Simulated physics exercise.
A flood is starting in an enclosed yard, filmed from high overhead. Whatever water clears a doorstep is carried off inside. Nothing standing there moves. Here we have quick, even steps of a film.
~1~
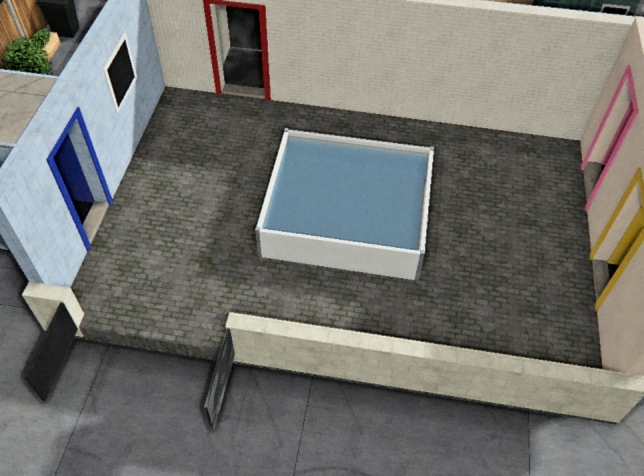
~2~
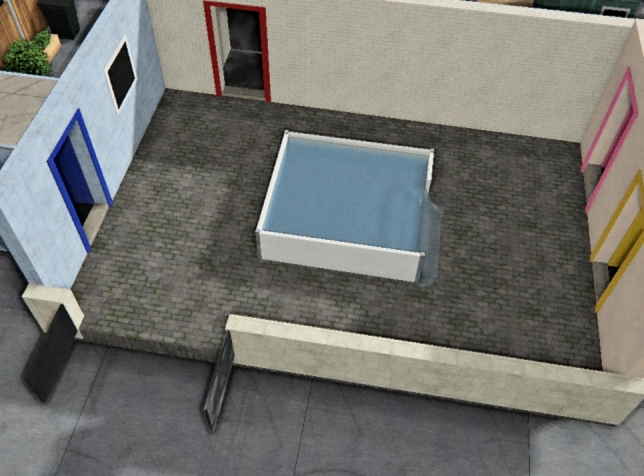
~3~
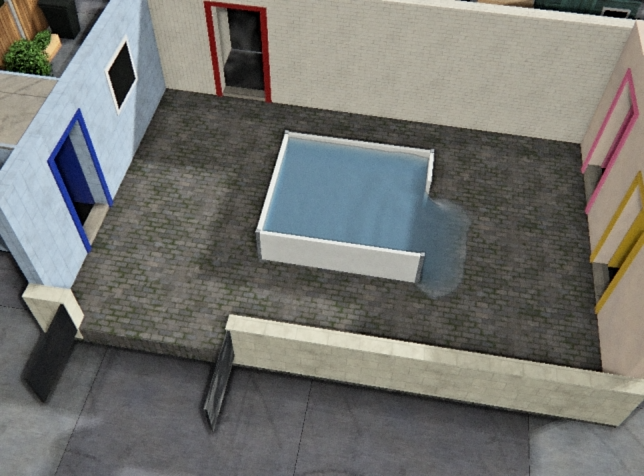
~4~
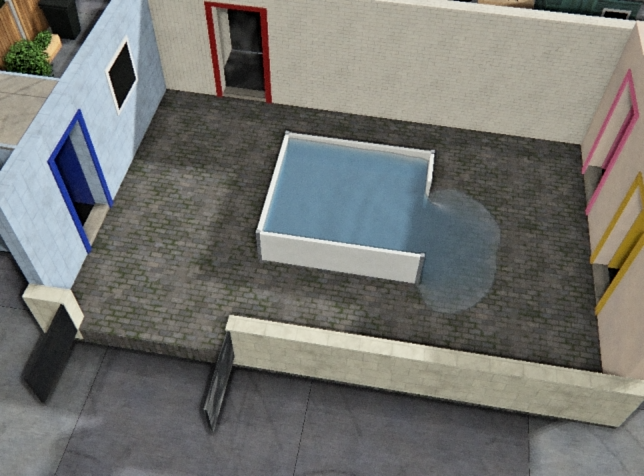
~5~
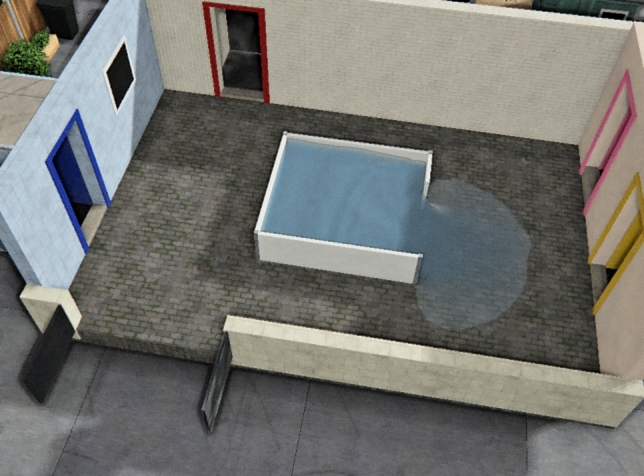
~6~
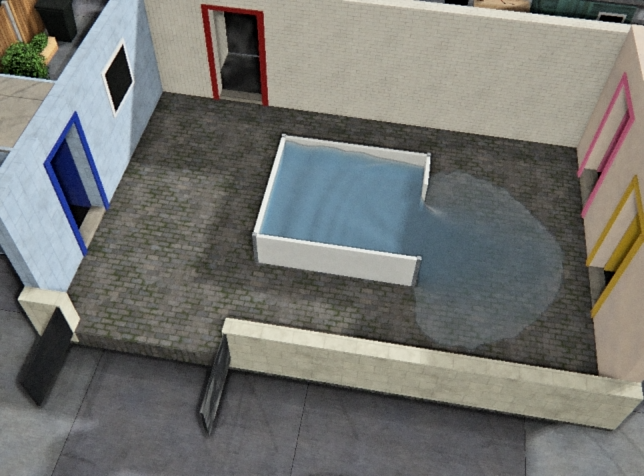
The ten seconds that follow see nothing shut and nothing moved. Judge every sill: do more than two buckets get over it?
As I see it, the red door stays inside what's allowed there. The blue door stays inside what's allowed there. The pink door stays inside what's allowed there. The yellow door goes beyond what's allowed there.
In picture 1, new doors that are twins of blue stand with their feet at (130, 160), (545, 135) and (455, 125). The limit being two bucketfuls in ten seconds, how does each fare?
Taking them as listed, the first undershoots, the second overshoots and the third undershoots.
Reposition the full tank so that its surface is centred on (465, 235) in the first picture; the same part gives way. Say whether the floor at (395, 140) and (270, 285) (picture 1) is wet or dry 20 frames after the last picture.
Taking them in the order given, I'd call it not reached and then drenched.
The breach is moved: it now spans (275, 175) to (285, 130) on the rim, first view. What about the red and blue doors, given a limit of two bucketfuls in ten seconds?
Outcome - red door breaks the threshold, blue door breaks the threshold.
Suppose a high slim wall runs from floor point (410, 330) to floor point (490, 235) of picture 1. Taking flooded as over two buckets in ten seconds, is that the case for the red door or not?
As it turns out, the red door is spared.
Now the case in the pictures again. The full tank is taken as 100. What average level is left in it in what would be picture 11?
That would be roughly 70 per cent.
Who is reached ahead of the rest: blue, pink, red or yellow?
That would be the one in yellow.
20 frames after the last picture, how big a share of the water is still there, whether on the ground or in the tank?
My figure is close to 86 percent.
A moment on, water covers 25 % of the floor; the red door not reached, the blue door not reached, the pink door wet at the sill, nothing in, the yellow door over two buckets in.
Next, water covers 30 % of the floor; the red door not reached, the blue door not reached, the pink door wet at the sill, nothing in, the yellow door far over two buckets in.
Then, water covers 35 % of the floor; the red door not reached, the blue door not reached, the pink door wet at the sill, nothing in, the yellow door far over two buckets in.
Later, water covers 70 % of the floor; the red door not reached, the blue door not reached, the pink door wet at the sill, nothing in, the yellow door far over two buckets in.
In the end, water covers 95 % of the floor; the red door wet at the sill, nothing in, the blue door wet at the sill, nothing in, the pink door wet at the sill, nothing in, the yellow door far over two buckets in.
